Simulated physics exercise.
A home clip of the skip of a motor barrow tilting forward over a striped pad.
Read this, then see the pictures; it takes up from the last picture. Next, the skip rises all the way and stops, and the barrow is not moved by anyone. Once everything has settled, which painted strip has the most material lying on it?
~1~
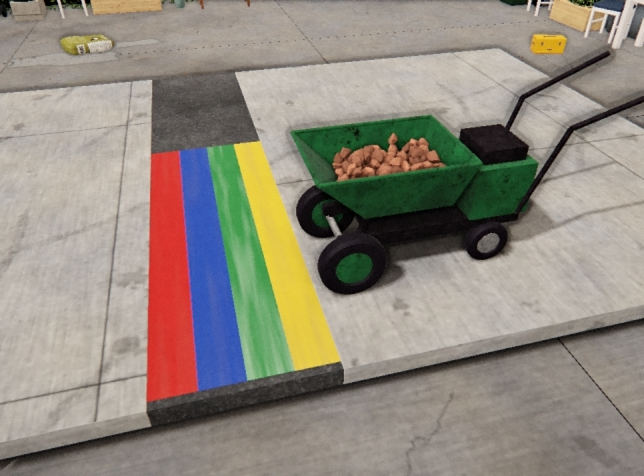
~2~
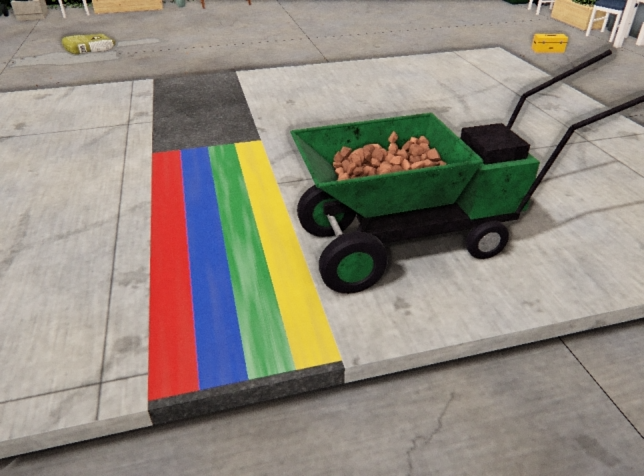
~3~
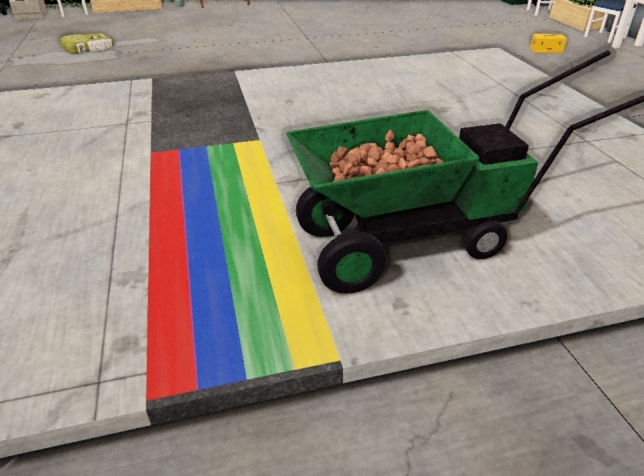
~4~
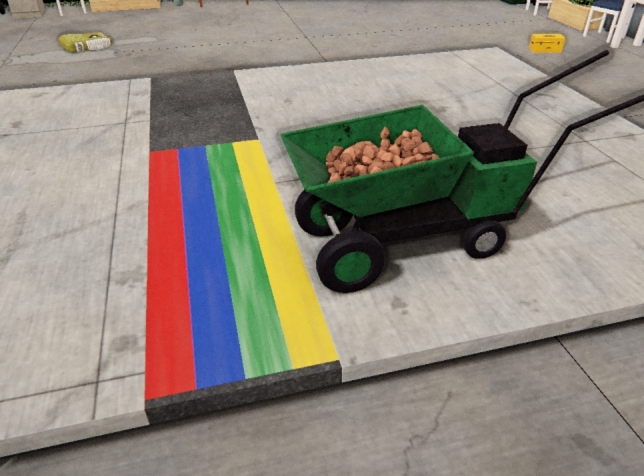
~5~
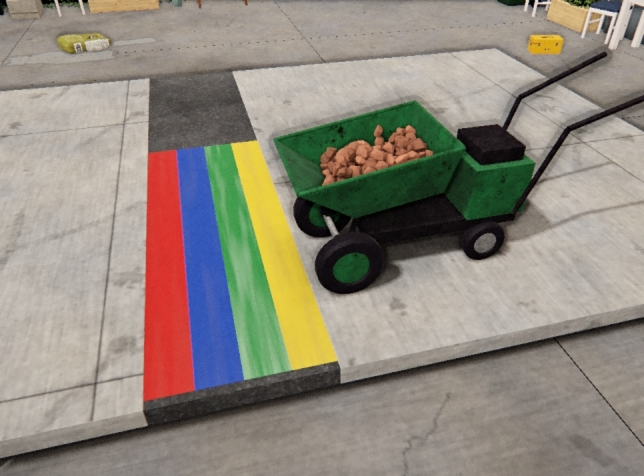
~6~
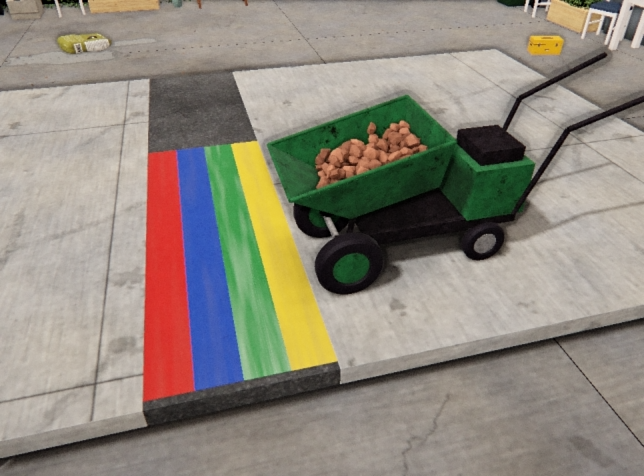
Most of it lies on the blue strip.
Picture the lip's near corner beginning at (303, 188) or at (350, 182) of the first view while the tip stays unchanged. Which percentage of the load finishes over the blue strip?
First try: 50 per cent; second try: 30 per cent.
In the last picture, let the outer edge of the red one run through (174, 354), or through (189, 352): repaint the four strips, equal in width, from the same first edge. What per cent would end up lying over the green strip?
0 % and 0 %.
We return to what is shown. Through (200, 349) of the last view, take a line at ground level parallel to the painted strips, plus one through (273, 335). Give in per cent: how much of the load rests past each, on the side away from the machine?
Estimate: 30 %, then 90 %.
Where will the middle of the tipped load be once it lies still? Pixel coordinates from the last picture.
Close to (206, 277) in the last picture.
Soon, skip tipped steeply; all in the skip.
A while on, skip tipped steeply; most in the skip; a small part over the green strip; about a quarter over the blue strip; a stray few over the red strip.
Towards the end, skip tipped right over; a small part in the skip; about a quarter over the green strip; about half over the blue strip; about a quarter over the red strip; a small part off the paint.
Finally, skip tipped right over; a small part in the skip; none over the yellow strip; about a quarter over the green strip; about half over the blue strip; about a quarter over the red strip; a small part off the paint.
